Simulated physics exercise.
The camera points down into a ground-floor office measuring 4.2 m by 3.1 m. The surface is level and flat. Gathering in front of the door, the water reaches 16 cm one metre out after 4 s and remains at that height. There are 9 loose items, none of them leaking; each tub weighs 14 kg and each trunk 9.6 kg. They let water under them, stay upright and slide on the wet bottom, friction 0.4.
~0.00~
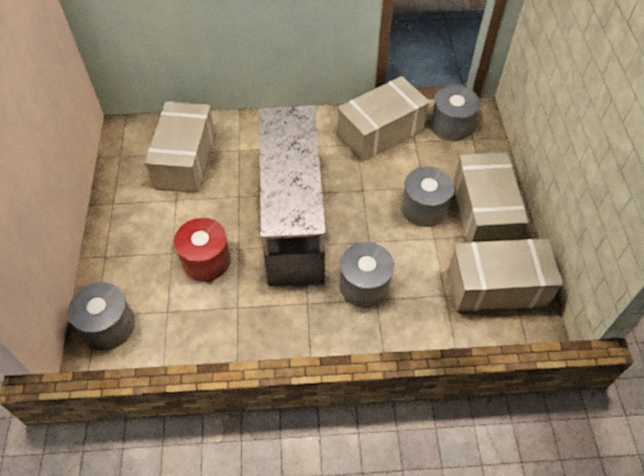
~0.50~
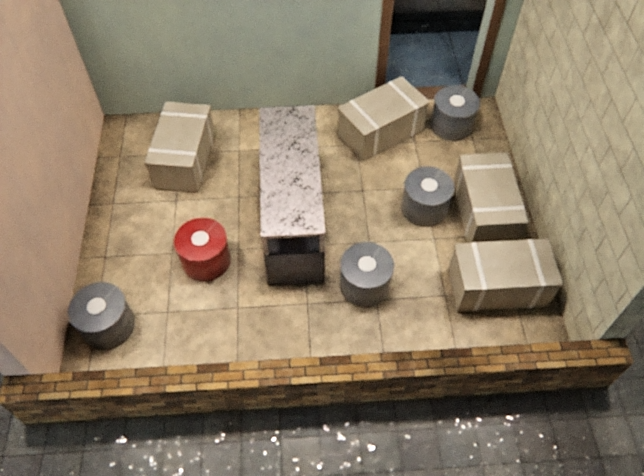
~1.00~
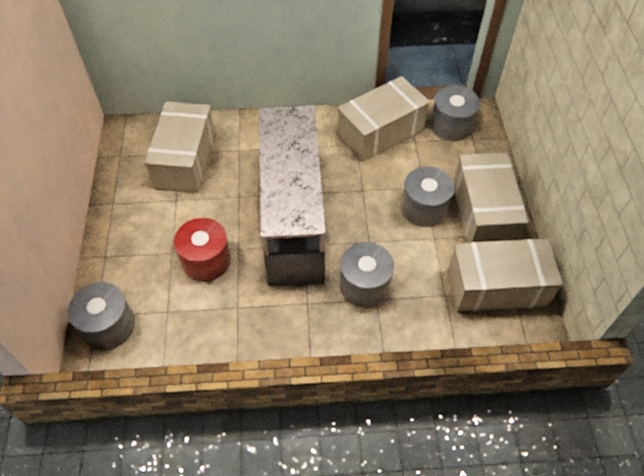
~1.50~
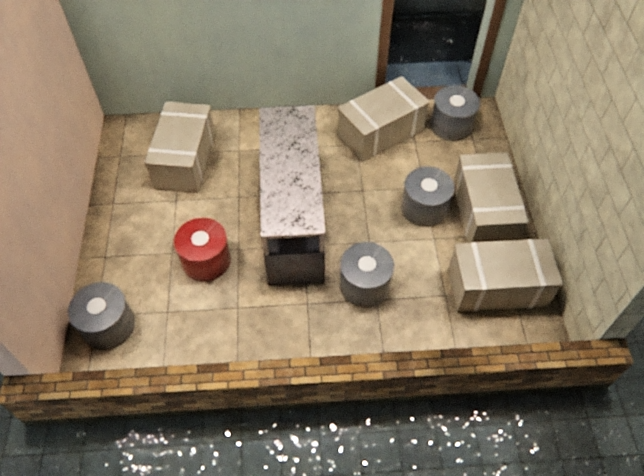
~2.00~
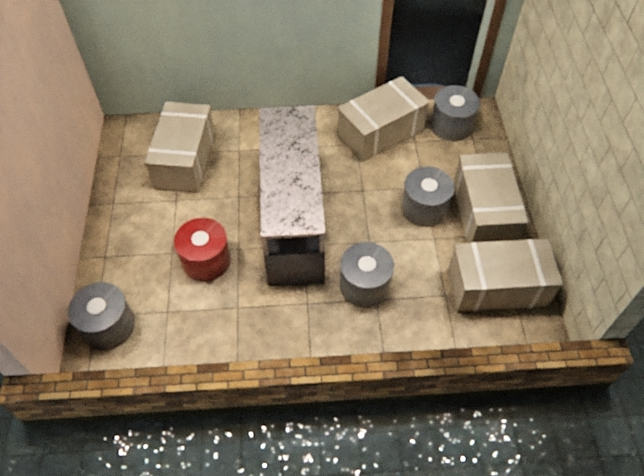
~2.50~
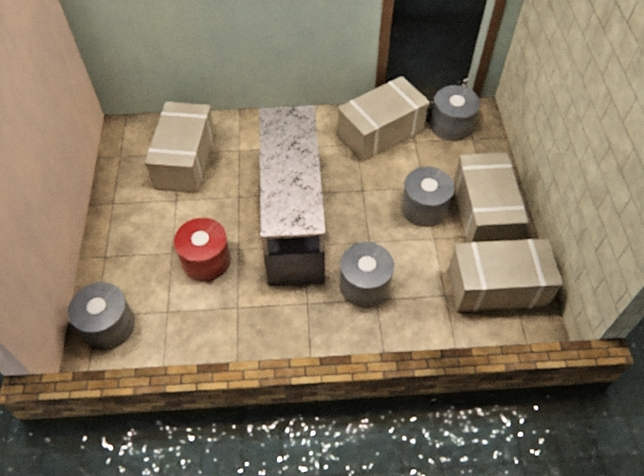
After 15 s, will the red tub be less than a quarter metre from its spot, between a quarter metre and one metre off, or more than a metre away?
Final distance: Below a quarter metre.
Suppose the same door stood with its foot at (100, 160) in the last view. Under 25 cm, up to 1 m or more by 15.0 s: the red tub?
The red tub ends up almost where it started.
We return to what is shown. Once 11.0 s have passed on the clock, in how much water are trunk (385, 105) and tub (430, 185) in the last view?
Around 3 cm and 11 cm.
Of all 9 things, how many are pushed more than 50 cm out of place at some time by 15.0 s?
All told, that gives 7.
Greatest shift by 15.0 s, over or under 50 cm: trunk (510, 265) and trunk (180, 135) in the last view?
In turn: Above and below.
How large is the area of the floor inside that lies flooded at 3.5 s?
Wet area: Approx. 1.0 m2.
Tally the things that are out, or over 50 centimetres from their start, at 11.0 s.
Tally: 6.
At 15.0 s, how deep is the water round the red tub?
Roughly 6 cm deep.
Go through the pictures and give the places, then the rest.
The first frame shows the red tub at (200, 239) rests on the ground; 0.0 m2 under water; 0 of 9 have shifted.
The second frame shows the red tub at (200, 239) rests on the ground; 0.0 m2 under water; 0 of 9 have shifted.
The third frame shows the red tub at (200, 239), on the bottom; water covers 0.0 m2; 0 of 9 have shifted.
The fourth frame shows the red tub at (200, 239), on the bottom; 0.0 m2 under water; 0 of 9 have shifted.
The fifth frame shows the red tub at (200, 239), on the bottom; 0.0 m2 under water; 0 of 9 have shifted.
The sixth frame shows the red tub at (200, 239) rests on the ground; 0.2 m2 under water; 0 of 9 have shifted.
After 3.5 s the red tub is near (200, 239), 0.0 m from its start, aground; 0 afloat.
After 6.8 s the red tub is near (200, 239), 0.0 m from its start, aground; 1 afloat.
After 11.0 s the red tub is near (200, 239), 0.0 m from its start, aground; 4 afloat.
After 15.0 s the red tub is near (200, 238), 0.0 m from its start, aground; 5 afloat.
